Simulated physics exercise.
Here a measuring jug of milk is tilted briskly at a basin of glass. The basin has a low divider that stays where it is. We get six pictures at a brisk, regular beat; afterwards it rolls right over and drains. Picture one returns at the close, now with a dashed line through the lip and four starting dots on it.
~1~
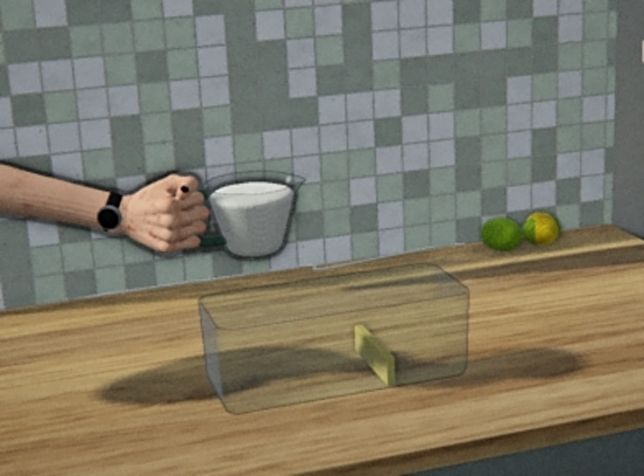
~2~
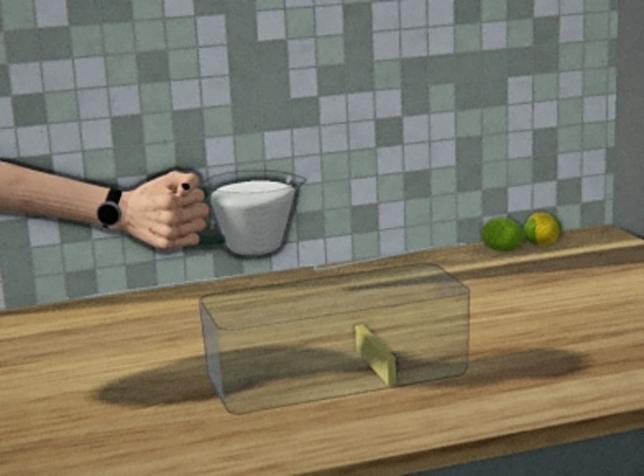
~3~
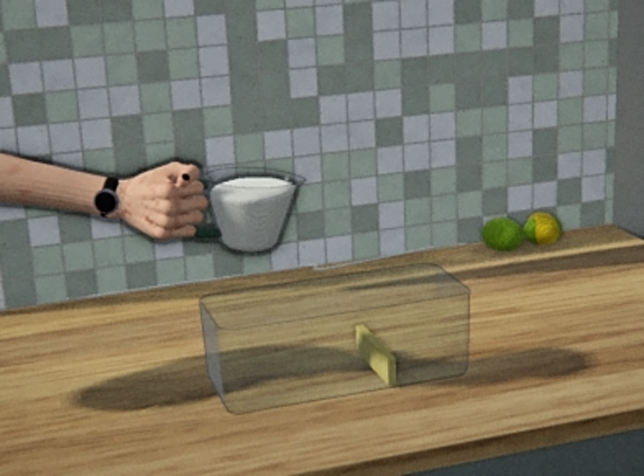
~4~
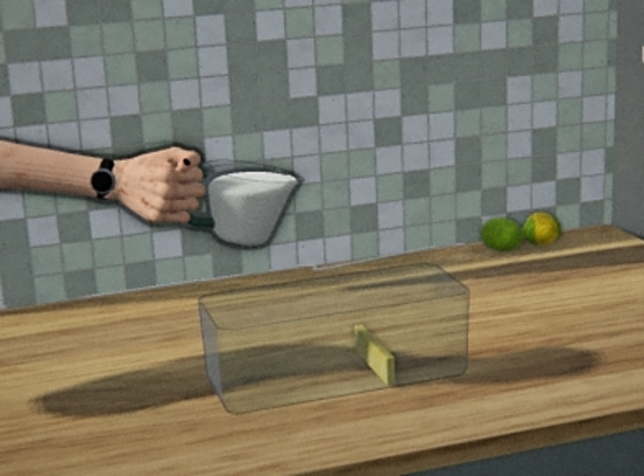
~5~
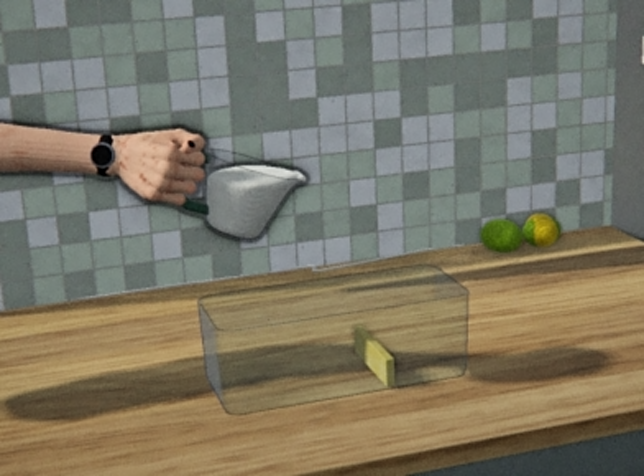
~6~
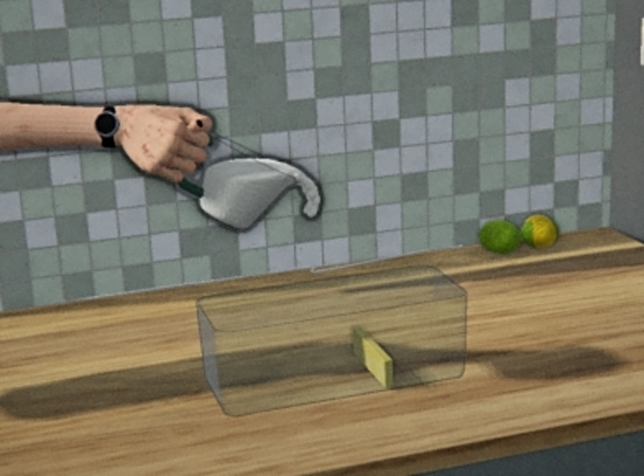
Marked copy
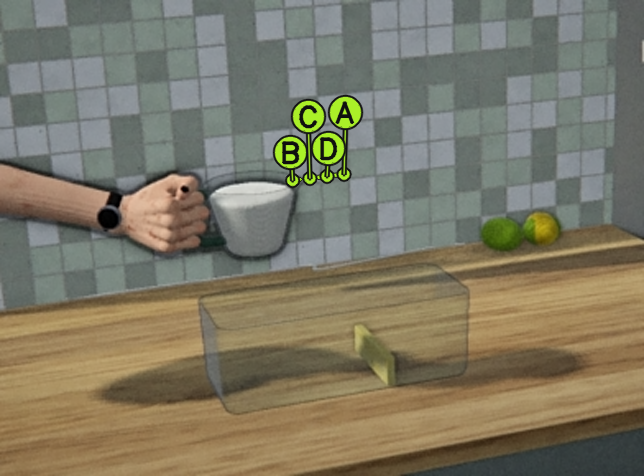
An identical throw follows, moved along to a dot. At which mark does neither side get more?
The answer is dot B.
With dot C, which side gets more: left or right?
The right one.
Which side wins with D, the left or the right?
More ends on the right.
On the marked copy, A at (344, 174); B at (292, 180); C at (309, 178); D at (327, 176).
Choosing A, about 17 % ends left of the wall and 78 % right of it; 5 % is lost outside.
Choosing B, about 45 % ends left of the wall and 53 % right of it; 3 % is lost outside.
Choosing C, about 13 % ends left of the wall and 86 % right of it.
Choosing D, about 10 % ends left of the wall and 89 % right of it.
